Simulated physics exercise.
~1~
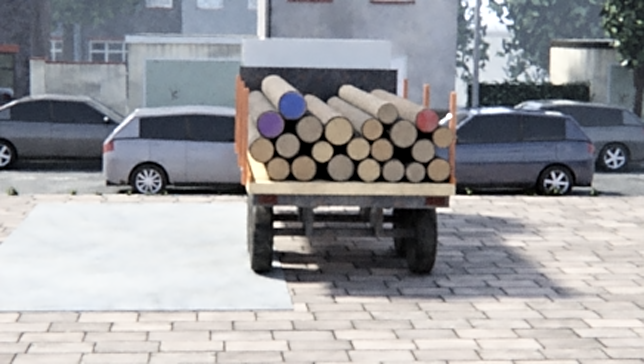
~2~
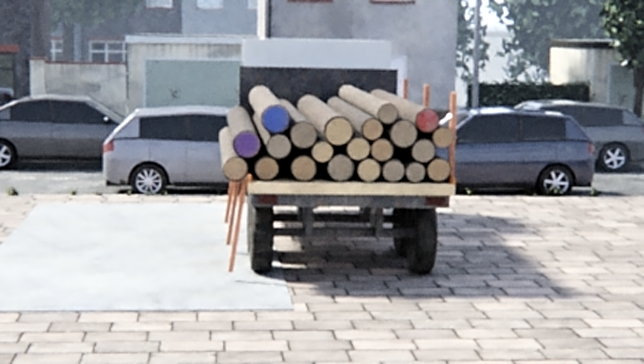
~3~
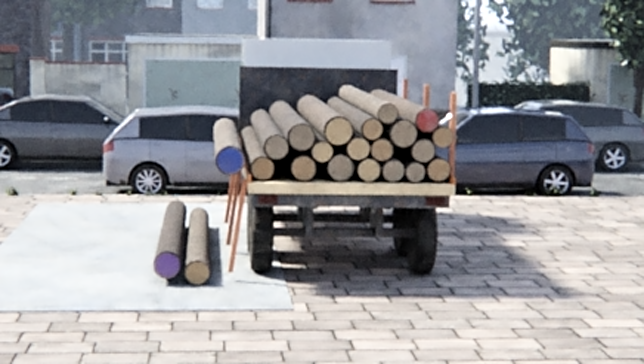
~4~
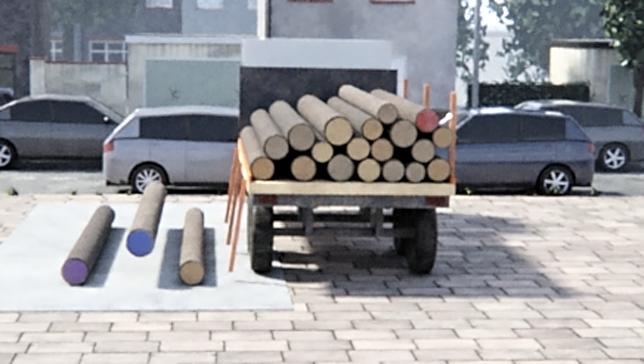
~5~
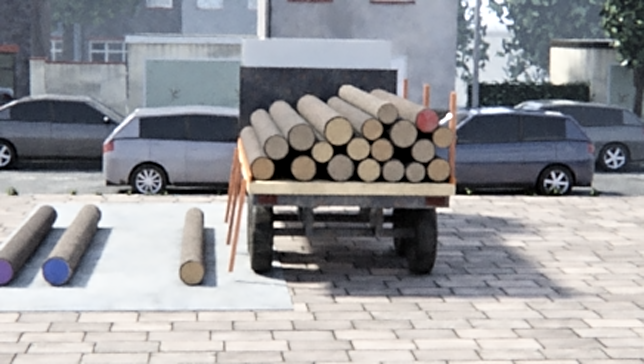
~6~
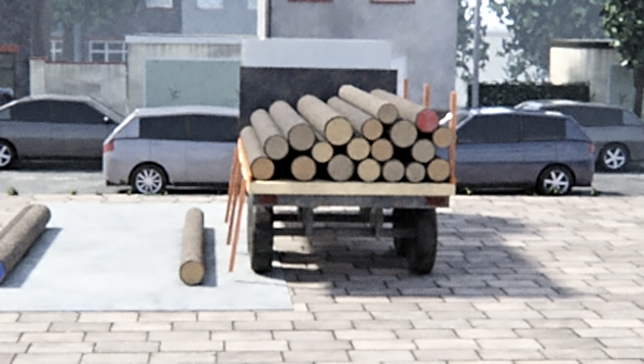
We see the rear of a parked flatbed stacked with logs as the posts on its left side swing down. The purple-ended log, a plain one and then the blue-ended log drop off the left edge, and the two marked logs roll left across the ground.
